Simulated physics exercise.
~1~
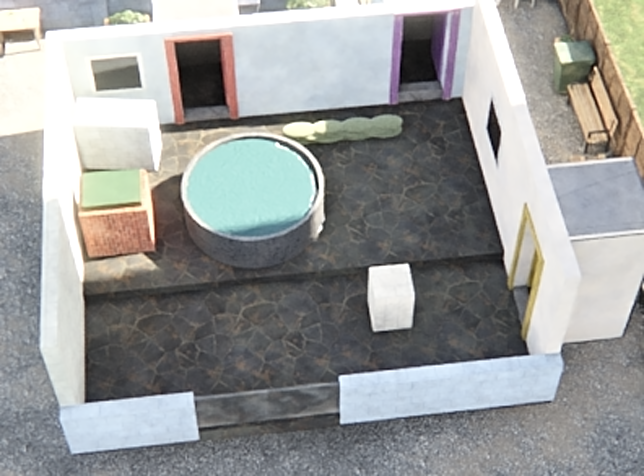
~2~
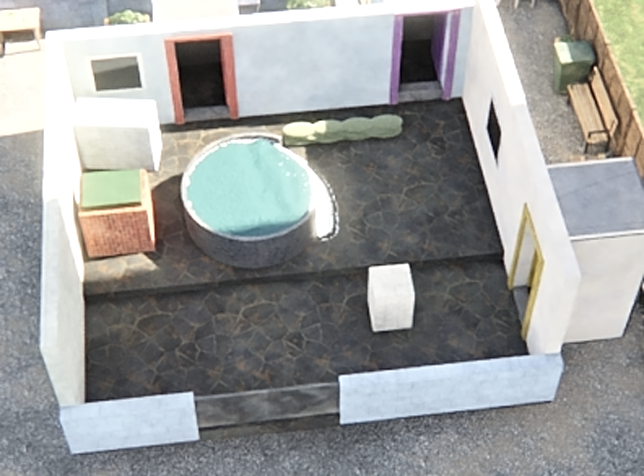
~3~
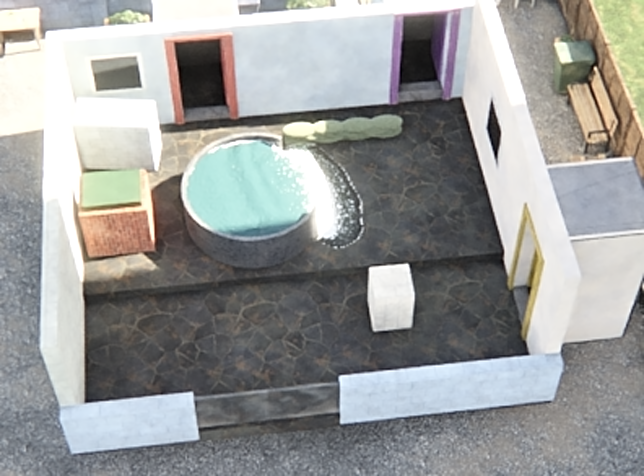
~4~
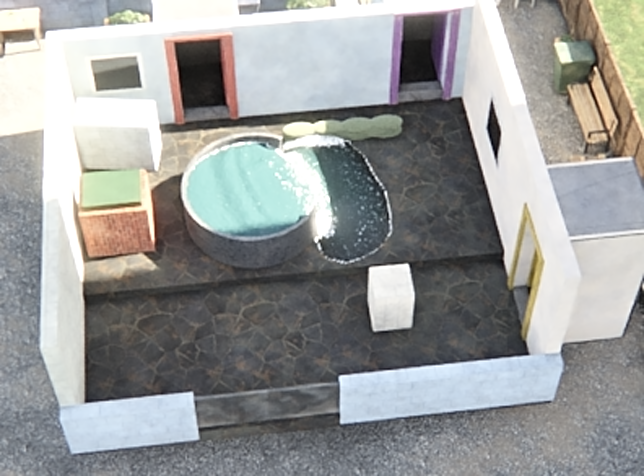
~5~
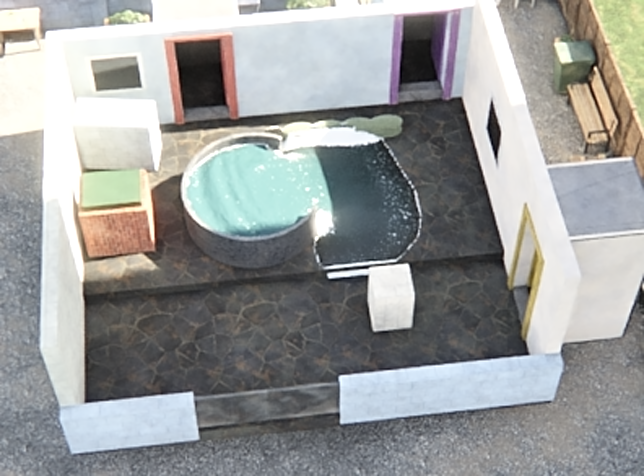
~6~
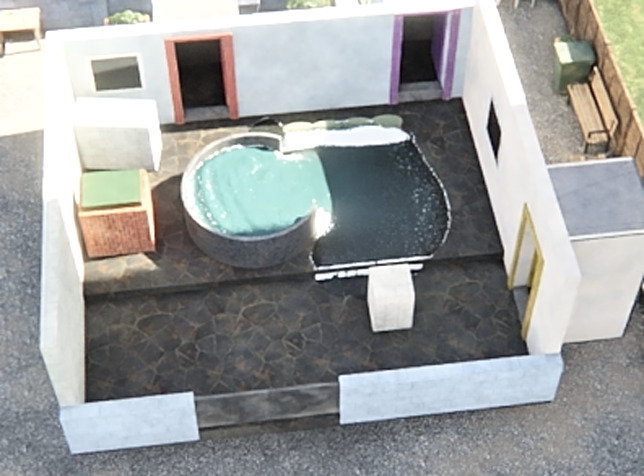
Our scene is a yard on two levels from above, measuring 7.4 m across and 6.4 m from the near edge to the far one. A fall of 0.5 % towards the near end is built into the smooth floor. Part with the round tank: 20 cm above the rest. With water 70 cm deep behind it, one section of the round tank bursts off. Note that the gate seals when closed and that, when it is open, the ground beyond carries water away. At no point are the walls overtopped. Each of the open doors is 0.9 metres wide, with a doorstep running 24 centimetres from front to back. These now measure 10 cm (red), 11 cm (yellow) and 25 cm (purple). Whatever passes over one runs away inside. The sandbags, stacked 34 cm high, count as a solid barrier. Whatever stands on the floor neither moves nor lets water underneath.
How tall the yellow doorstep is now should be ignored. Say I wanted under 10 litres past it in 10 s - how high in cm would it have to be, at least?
You would need about 12.5 cm.
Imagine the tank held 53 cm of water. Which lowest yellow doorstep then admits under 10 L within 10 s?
Required height: Approx. 9.0 cm.
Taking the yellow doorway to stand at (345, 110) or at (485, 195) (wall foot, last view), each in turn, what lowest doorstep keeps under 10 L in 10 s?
Roughly 7.5 and 31 cm.
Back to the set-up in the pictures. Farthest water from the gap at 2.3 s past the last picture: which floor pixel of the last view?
Around pixel (537, 381).
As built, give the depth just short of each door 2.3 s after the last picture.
Depths in cm: Red 2, yellow 14, purple 25.
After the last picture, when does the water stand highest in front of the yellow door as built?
Some 1.8 s, more or less.
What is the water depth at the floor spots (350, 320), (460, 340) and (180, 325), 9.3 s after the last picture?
Some 4, 11 and 11 cm.
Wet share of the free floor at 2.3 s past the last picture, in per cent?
I'd say near 40 percent.
Then, 0.7 s after the last picture water covers 30 % of the floor, deepest (46 cm) near (478, 154); it has not reached the yellow door.
Then, 2.3 s after the last picture water covers 40 % of the floor, deepest (38 cm) near (463, 100); 14 cm at the yellow door, 1 litre in over its 11 cm doorstep.
Then, 9.3 s after the last picture water covers 95 % of the floor, deepest (18 cm) near (175, 402); 11 cm at the yellow door, 20 litres in over its 11 cm doorstep.
At the yellow door as built, the water peaked near 14 cm, 1.9 s after the last picture.
With a doorstep of 11.5 cm, 16 litres would have come in within the 10 s; with 13.5 cm, 6 litres. So under 10 litres takes about 12.5 cm.
